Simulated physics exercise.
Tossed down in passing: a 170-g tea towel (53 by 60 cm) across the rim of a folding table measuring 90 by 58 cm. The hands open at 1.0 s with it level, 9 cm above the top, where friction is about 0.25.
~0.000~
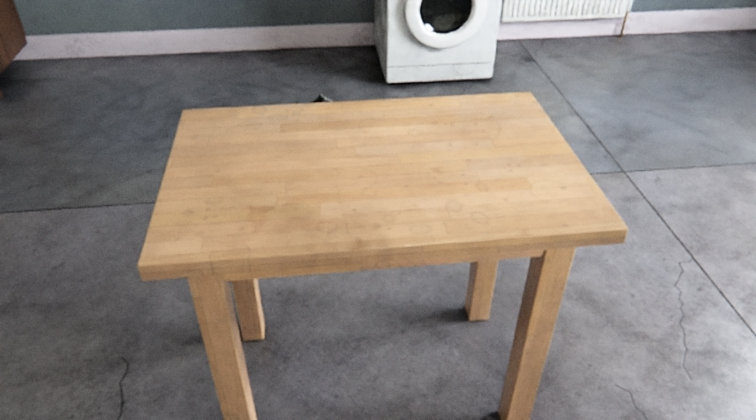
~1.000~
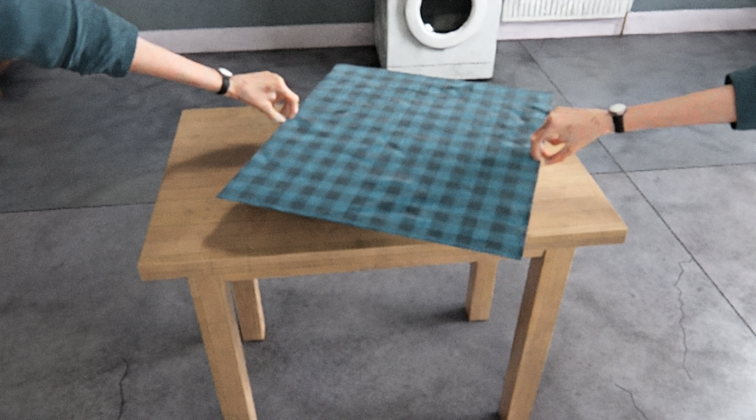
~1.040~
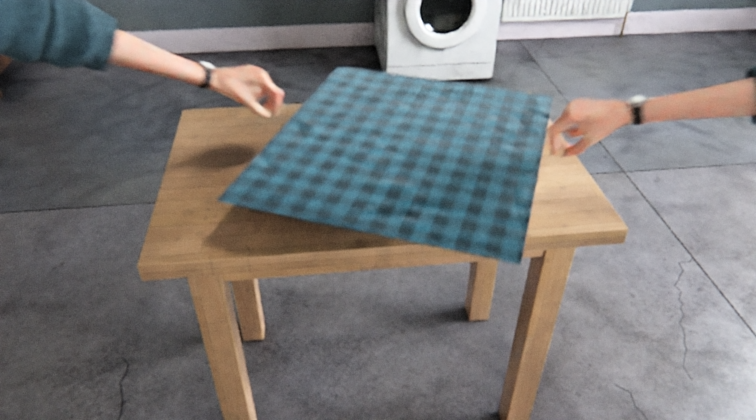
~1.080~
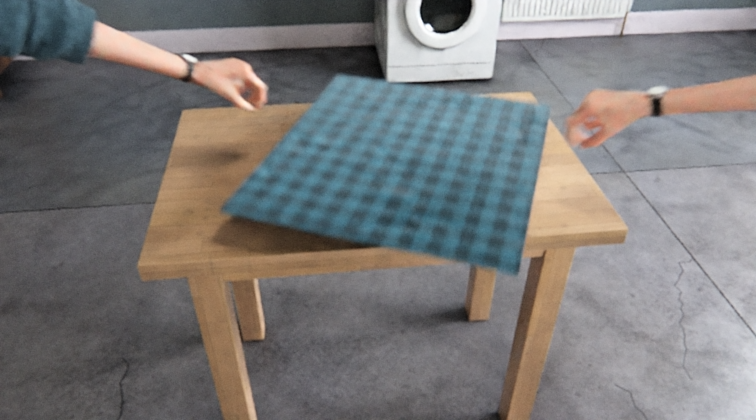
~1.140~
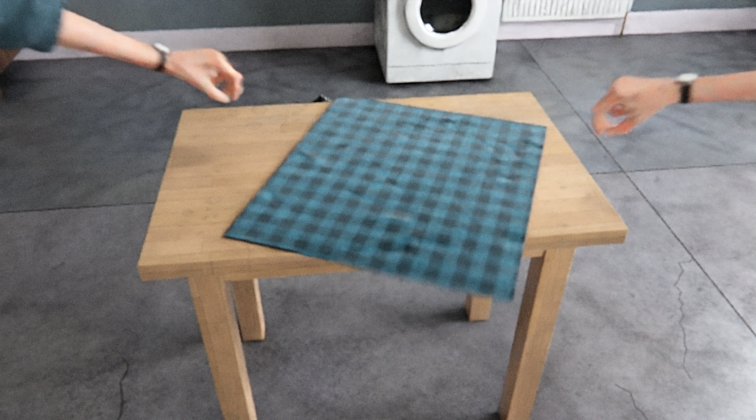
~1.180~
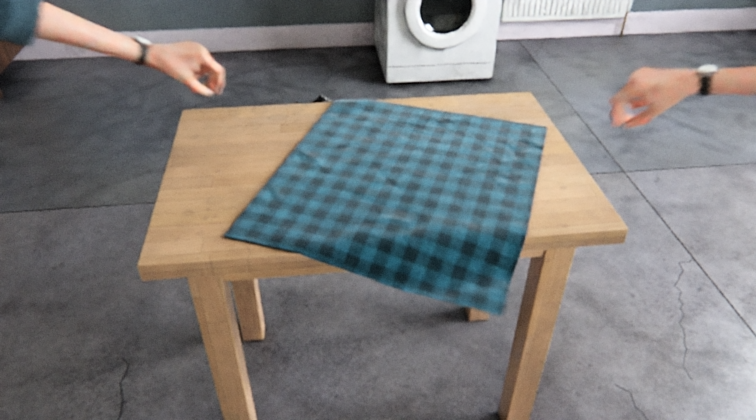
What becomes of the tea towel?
Outcome: The tea towel stays on.
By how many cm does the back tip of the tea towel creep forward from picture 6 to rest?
Some 0 cm.
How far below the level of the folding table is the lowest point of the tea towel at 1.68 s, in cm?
About 10 cm.
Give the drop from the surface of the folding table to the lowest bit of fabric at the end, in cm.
About 16 cm.
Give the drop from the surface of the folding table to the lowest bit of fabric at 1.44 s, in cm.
Some 16 cm.
At 1.4 s, 85 % of the tea towel is still over the top.
At 1.7 s, 85 % of the tea towel is still over the top.
At 1.9 s, 85 % of the tea towel is still over the top.
At 2.2 s, 85 % of the tea towel is still over the top.
At 4.4 s, 85 % of the tea towel is still over the top.
